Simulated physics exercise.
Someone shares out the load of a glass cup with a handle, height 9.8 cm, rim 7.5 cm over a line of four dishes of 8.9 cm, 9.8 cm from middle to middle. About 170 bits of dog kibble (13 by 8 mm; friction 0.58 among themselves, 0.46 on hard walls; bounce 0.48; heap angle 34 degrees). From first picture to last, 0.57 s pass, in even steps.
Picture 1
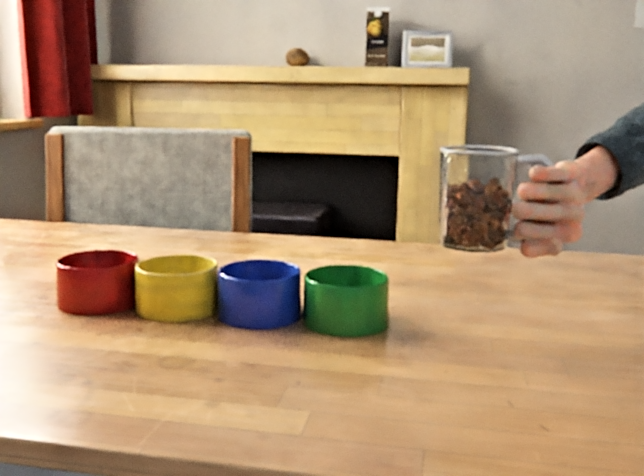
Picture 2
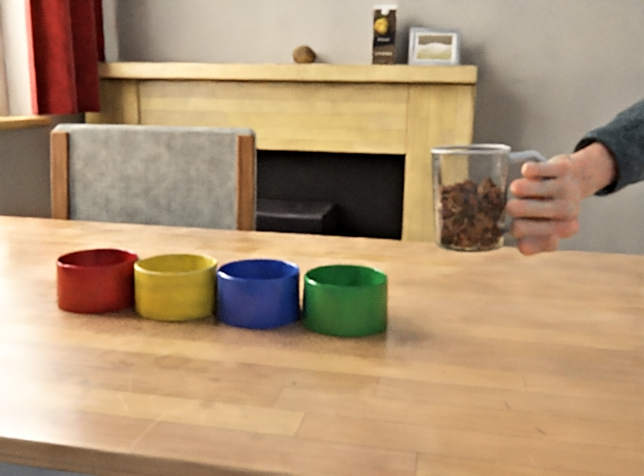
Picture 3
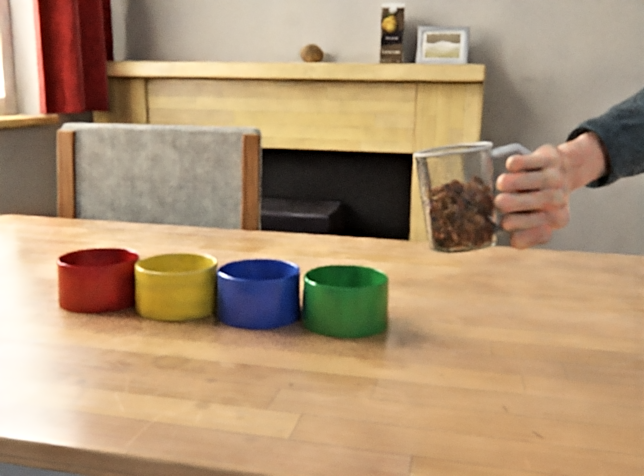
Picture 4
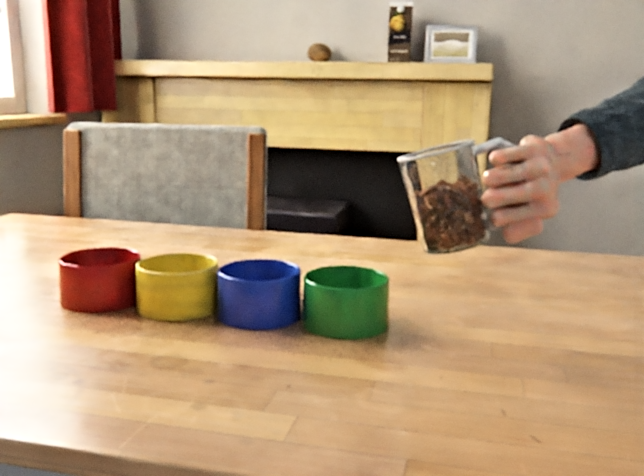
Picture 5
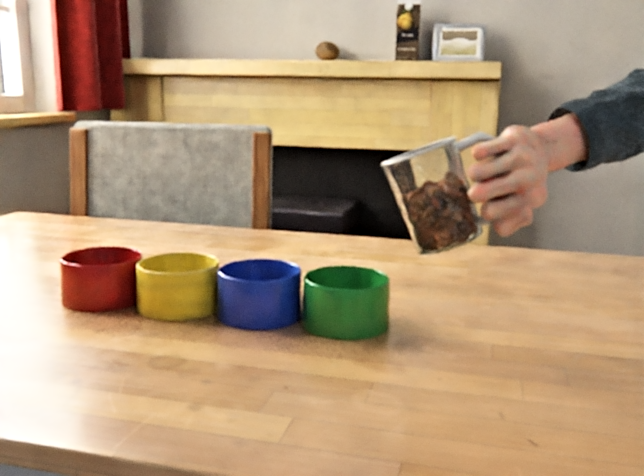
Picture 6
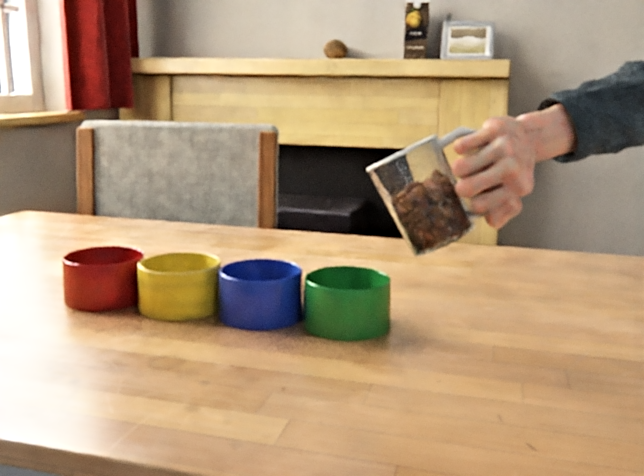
A hand held a clear cup of brown kibble above a wooden table and steadily tilted it leftward, shifting it slightly toward a still row of red, yellow, blue and green dishes.
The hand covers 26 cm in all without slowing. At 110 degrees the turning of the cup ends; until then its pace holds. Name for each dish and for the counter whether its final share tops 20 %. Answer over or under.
Red: Under, blue: Under, green: Under, yellow: Over, counter: Under.
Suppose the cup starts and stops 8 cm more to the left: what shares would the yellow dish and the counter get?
In that case yellow 10, counter 10.
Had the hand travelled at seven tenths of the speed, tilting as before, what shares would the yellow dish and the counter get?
Yellow 20; counter 0.
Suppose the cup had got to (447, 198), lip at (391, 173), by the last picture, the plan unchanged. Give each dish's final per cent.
Red 0, blue 80, green 10, yellow 0.
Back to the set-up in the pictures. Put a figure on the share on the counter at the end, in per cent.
Some 0 per cent.
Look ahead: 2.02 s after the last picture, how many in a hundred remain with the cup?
Roughly 30 per cent.
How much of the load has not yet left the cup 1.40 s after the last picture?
Some 95 per cent of the load.
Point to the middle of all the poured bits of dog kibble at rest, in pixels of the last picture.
At about (186, 290).
Then, 0.84 s after the last picture, tilt 76 degrees; cup holds 100 %.
Then, 1.40 s after the last picture, tilt 107 degrees; cup holds 95 %, blue 5 %.
Then, 2.02 s after the last picture, tilt 110 degrees; cup holds 30 %, blue 5 %, yellow 65 %.
In the end, red 0 %, blue 5 %, green 0 %, yellow 85 %, counter 0 %, cup 5 %.
